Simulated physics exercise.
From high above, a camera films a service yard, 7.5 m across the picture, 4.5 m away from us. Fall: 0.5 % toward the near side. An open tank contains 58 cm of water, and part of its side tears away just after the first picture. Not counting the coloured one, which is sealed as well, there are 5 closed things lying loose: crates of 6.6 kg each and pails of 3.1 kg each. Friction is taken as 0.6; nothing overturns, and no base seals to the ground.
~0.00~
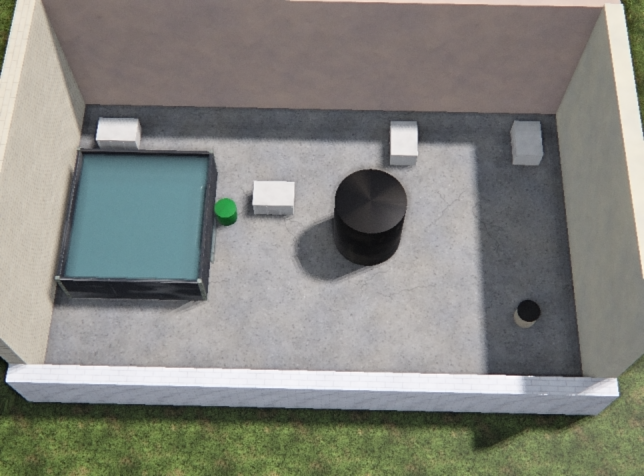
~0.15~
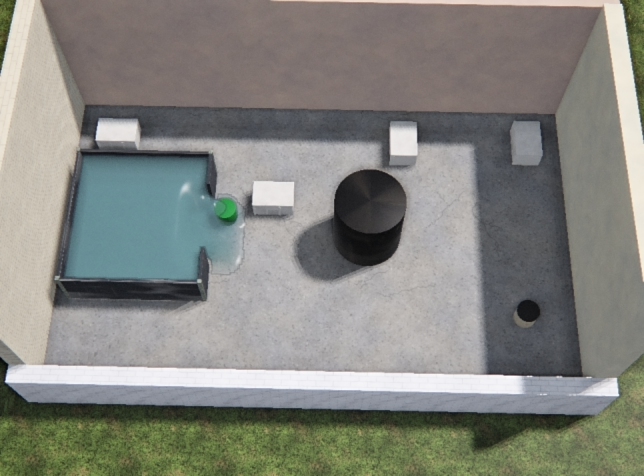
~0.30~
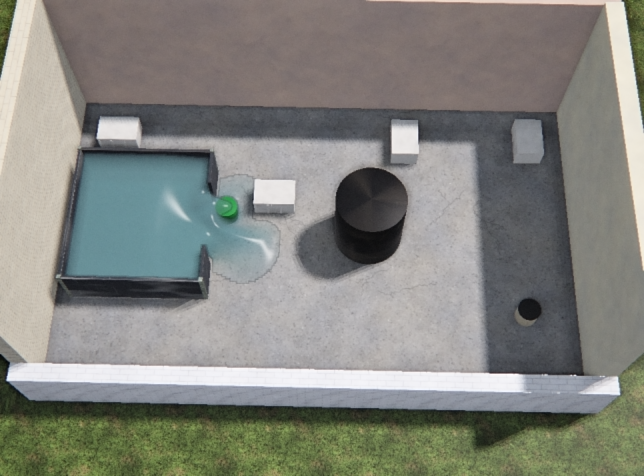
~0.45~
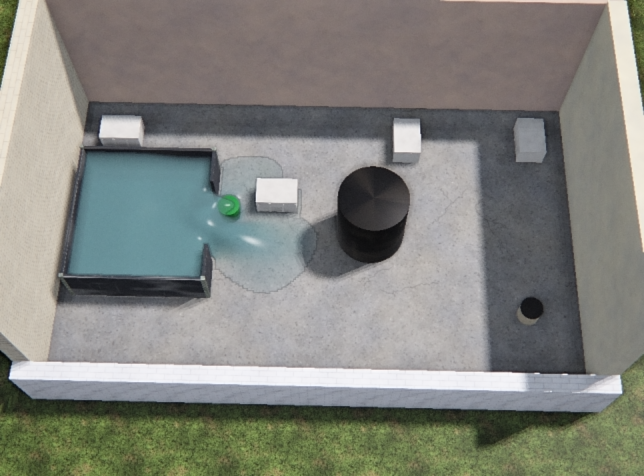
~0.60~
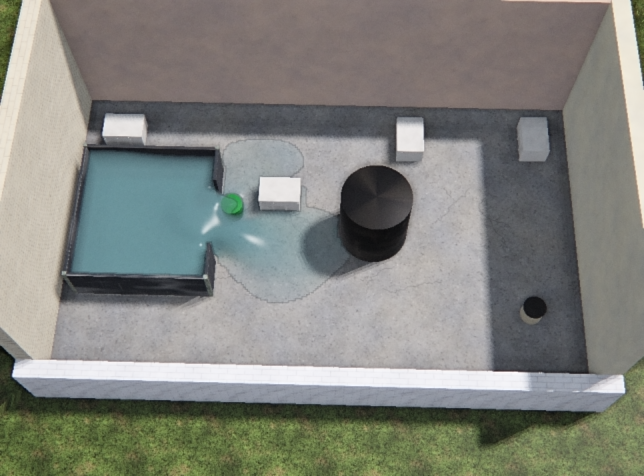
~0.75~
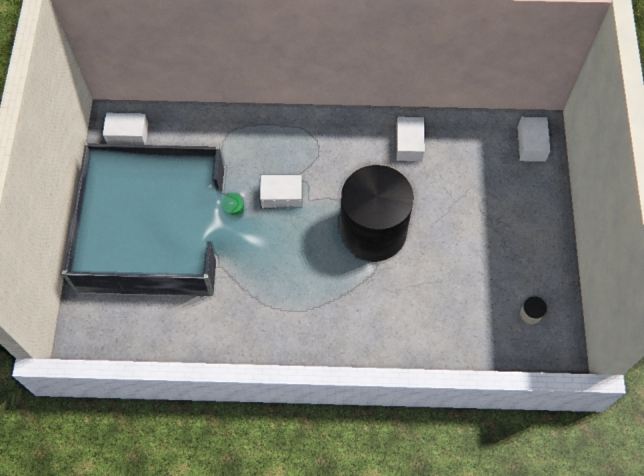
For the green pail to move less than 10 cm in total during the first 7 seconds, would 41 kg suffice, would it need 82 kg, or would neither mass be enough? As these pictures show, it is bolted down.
Result: High ballast only.
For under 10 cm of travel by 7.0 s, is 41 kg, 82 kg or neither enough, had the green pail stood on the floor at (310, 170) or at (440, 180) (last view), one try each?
Respectively, first option suffices; first option suffices.
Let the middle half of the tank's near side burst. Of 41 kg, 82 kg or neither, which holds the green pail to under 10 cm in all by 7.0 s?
Then, in short, the smaller is plenty.
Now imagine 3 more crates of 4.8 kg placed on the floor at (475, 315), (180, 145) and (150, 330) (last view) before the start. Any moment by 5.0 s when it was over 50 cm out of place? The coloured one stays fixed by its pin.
Each in turn: Further than that, not that far, not that far.
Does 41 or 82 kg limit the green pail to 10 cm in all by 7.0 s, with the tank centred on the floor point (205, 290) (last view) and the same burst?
In that case the answer is that either mass works.
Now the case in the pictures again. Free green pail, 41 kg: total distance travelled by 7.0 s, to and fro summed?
I'd say roughly 60 centimetres in all.
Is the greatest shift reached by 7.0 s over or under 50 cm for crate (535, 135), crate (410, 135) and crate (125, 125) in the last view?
So, going through them in order, it's not beyond, beyond and not beyond.
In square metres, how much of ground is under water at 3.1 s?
That flooded area is roughly 24 m2.
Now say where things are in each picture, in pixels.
The first frame shows the green pail at (225, 208), on the bottom; water covers 3.8 m2; 0 of 6 have shifted.
The second frame shows the green pail at (225, 208), on the bottom; water covers 4.3 m2; 0 of 6 have shifted.
The third frame shows the green pail at (226, 206), on the bottom; 5.0 m2 under water; 0 of 6 have shifted.
The fourth frame shows the green pail at (228, 205), on the bottom; water covers 6.0 m2; 0 of 6 have shifted.
The fifth frame shows the green pail at (231, 204) rests on the ground; water covers 7.1 m2; 0 of 6 have shifted.
The sixth frame shows the green pail at (232, 203) rests on the ground; water covers 8.2 m2; 0 of 6 have shifted.
After 1.4 s the green pail would be 48 cm from its start with 41 kg and 0 cm from its start with 82 kg; 18 cm of water round it then.
After 3.1 s the green pail would be 59 cm from its start with 41 kg and 0 cm from its start with 82 kg; 14 cm of water round it then.
After 4.9 s the green pail would be 59 cm from its start with 41 kg and 0 cm from its start with 82 kg; 10 cm of water round it then.
After 7.0 s the green pail would be 59 cm from its start with 41 kg and 0 cm from its start with 82 kg; 10 cm of water round it then.
